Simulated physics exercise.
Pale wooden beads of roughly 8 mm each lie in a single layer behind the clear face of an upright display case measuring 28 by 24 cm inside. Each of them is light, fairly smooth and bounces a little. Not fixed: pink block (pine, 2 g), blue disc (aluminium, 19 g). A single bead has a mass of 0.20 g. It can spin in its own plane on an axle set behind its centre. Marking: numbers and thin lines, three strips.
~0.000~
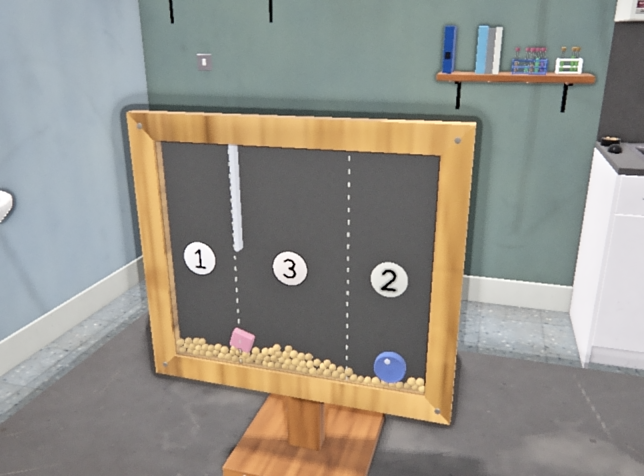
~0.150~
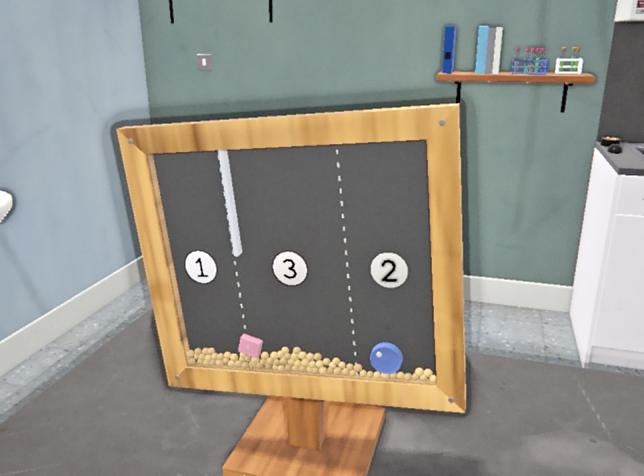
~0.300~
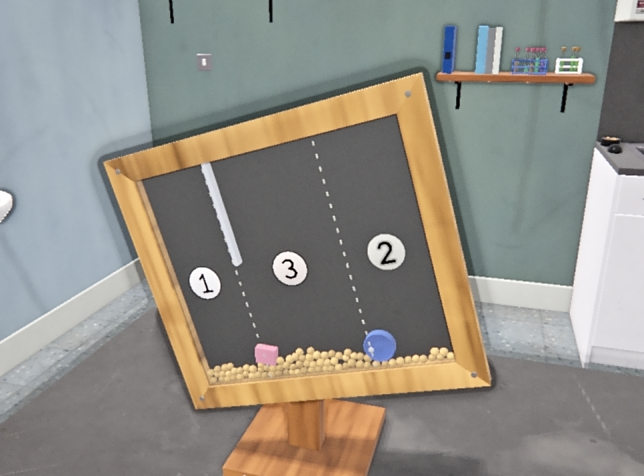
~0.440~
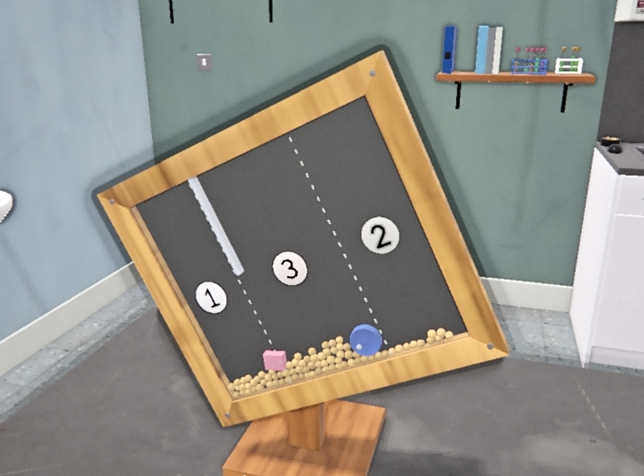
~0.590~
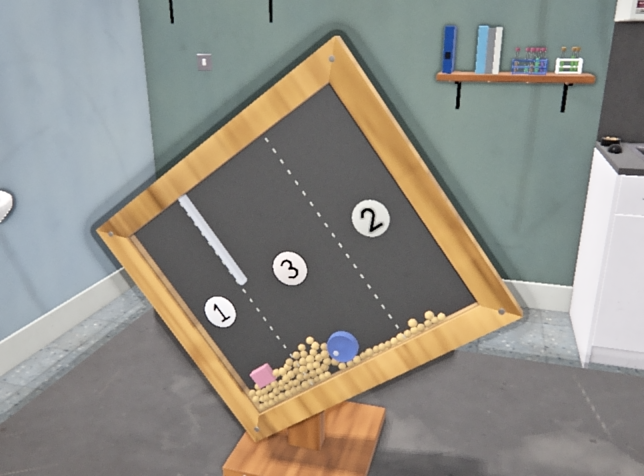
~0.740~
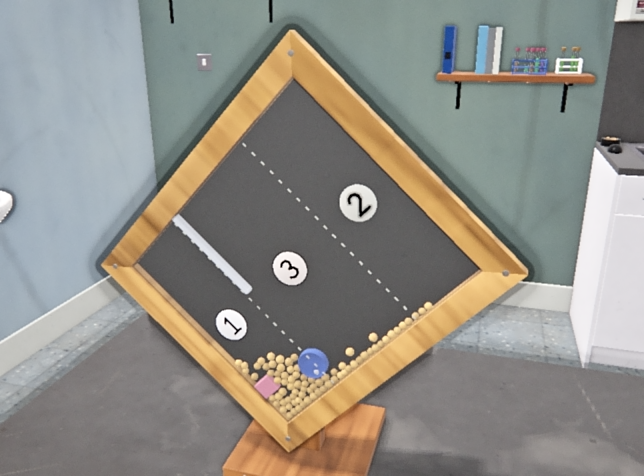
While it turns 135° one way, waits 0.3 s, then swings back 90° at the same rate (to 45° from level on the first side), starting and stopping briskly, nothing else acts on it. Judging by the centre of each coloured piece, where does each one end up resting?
Pink block: 1, blue disc: 1.
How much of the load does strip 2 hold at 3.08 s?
Roughly 0 percent.
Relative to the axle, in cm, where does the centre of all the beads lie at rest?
Offset approx. 2 cm left, 13 cm below.
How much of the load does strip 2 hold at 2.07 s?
I'd guess near 0 in a hundred.
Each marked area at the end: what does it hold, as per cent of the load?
Strip 1 90, strip 2 0, strip 3 10.
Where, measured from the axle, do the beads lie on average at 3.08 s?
The middle sits around 5 cm left of it and 12 cm below it.
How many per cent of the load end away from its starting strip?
Something near 60 per cent end up elsewhere.
After 2.07 s, it stands 135° anticlockwise; the beads' middle is 5 cm right of and 12 cm below the centre; no. 1, 100 %; pink block in no. 1; blue disc in no. 1.
After 3.08 s, it stands 90° anticlockwise; the beads' middle is 5 cm left of and 12 cm below the centre; no. 1, 100 %; pink block in no. 1; blue disc in no. 1.
After 3.80 s, it stands 45° anticlockwise; the beads' middle is 2 cm left of and 13 cm below the centre; no. 1, 90 %, no. 3, 10 %; pink block in no. 1; blue disc in no. 1.
At rest by 4.5 s, it stands 45° anticlockwise; no. 1, 90 %, no. 2, 0 %, no. 3, 10 %; pink block in no. 1; blue disc in no. 1.
